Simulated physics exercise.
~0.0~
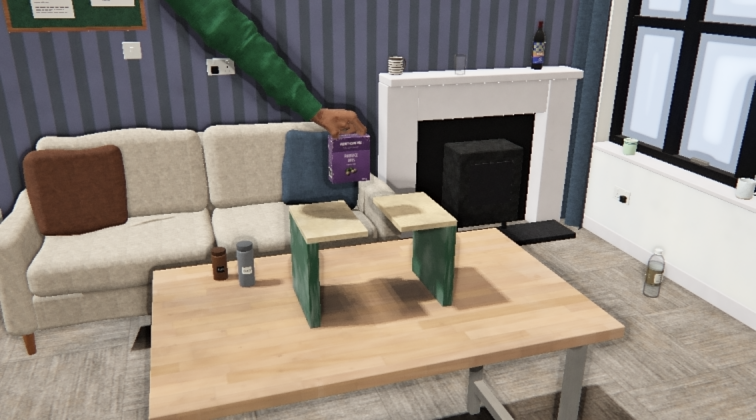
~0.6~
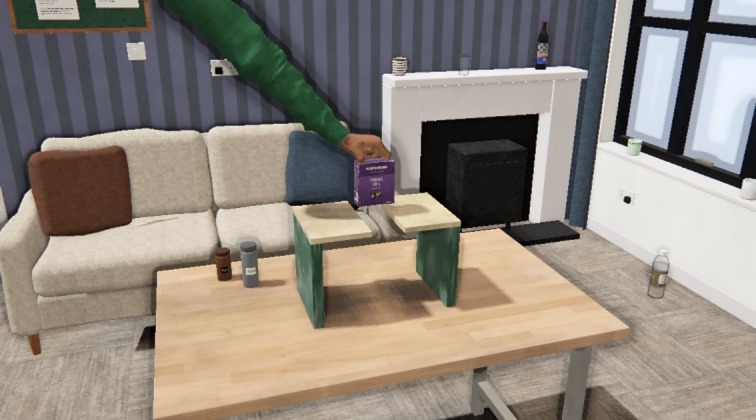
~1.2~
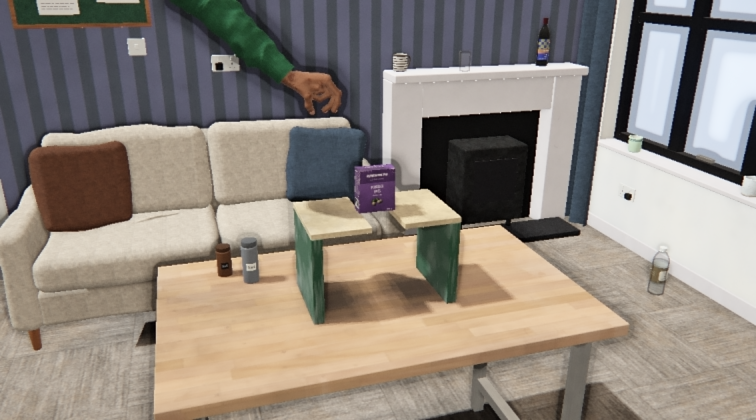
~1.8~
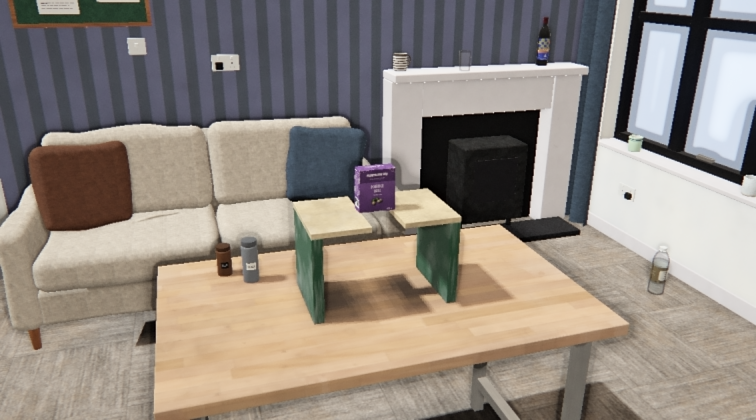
In a living room with a cream sofa and a white fireplace, a wooden table holds a stand made of two pale ledges on green supports, with a gap between them. A brown shaker and a grey shaker stand to its left. A hand in a green sleeve holds a purple packet upright above the stand, then moves it right and down towards the gap. The hand lets go and draws back out of view. The packet stays upright, caught at the ledges, while both shakers remain in their places.
